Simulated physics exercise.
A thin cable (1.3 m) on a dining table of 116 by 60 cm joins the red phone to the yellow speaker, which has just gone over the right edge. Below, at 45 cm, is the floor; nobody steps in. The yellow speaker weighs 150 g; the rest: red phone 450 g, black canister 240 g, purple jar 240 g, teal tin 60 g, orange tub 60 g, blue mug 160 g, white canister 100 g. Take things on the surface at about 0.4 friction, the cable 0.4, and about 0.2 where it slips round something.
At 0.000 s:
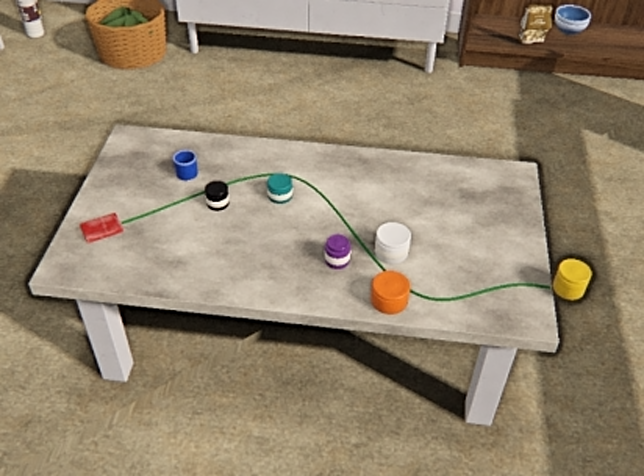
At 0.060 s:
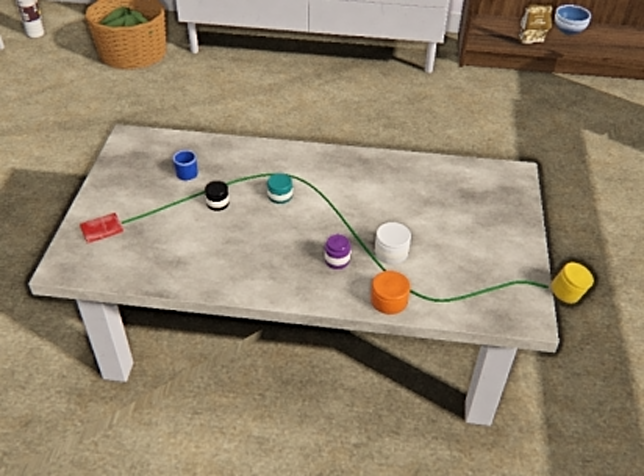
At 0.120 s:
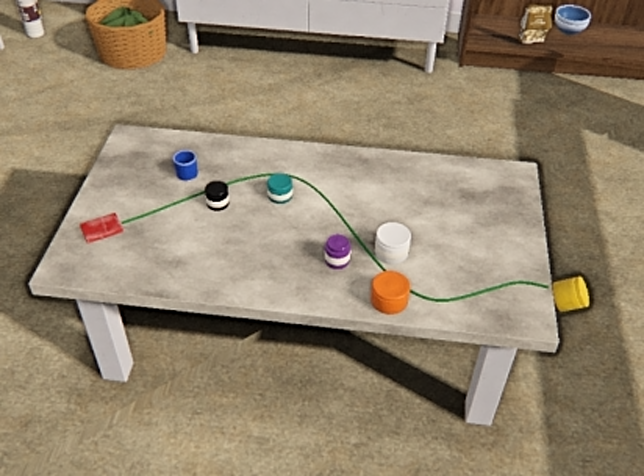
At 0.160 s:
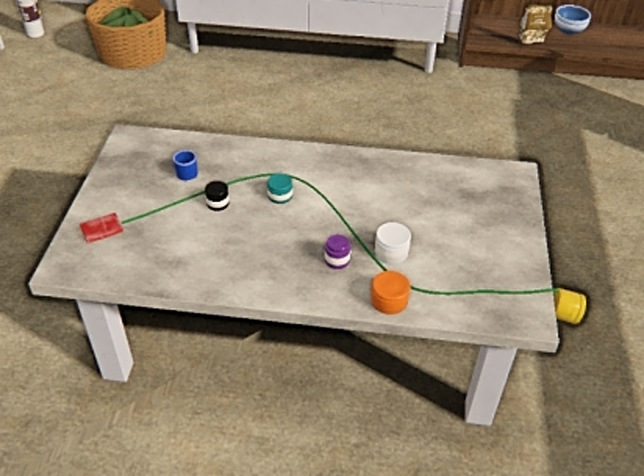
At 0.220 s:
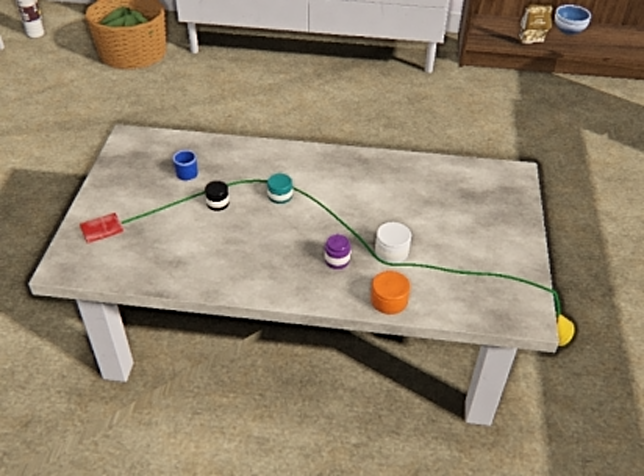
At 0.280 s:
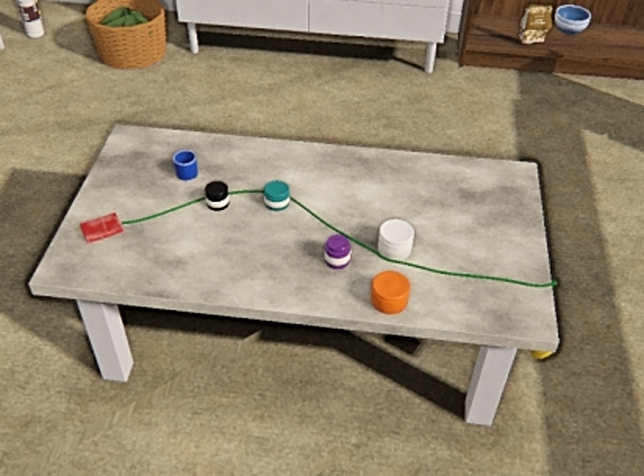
The yellow speaker tipped over past the table's right edge and dropped almost out of sight beneath it, pulling the green cable straighter across the top while the red phone stayed put.
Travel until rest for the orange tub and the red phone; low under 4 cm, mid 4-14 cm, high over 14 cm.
Orange tub: Low, red phone: Low.
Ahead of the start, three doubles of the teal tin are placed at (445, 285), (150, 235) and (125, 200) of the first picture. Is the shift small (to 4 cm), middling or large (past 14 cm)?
Shift 1: Medium. Shift 2: Minor. Shift 3: Minor.
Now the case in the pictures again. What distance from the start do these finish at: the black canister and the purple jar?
Final offset from start: Black canister = 0 cm, purple jar = 0 cm.
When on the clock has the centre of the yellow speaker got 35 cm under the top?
Never.
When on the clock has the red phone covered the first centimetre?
Red phone not at all.
At 0.5 s, the cable's tail end at (121, 223); teal tin 17 cm off its start, yellow speaker over the edge, white canister 3 cm off its start.
At 0.7 s, the cable's tail end at (121, 223); teal tin 17 cm off its start, white canister 3 cm off its start, yellow speaker over the edge.
At 1.0 s, the cable's tail end at (121, 223); teal tin 17 cm off its start at (258, 227), yellow speaker over the edge, white canister 3 cm off its start at (402, 226).
At 1.2 s, the cable's tail end at (121, 223); teal tin 17 cm off its start, white canister 3 cm off its start, yellow speaker over the edge.
At 2.4 s, the cable's tail end at (121, 223); orange tub 0 cm off its start at (391, 284), red phone 0 cm off its start at (101, 225), teal tin 17 cm off its start at (258, 227), yellow speaker over the edge.
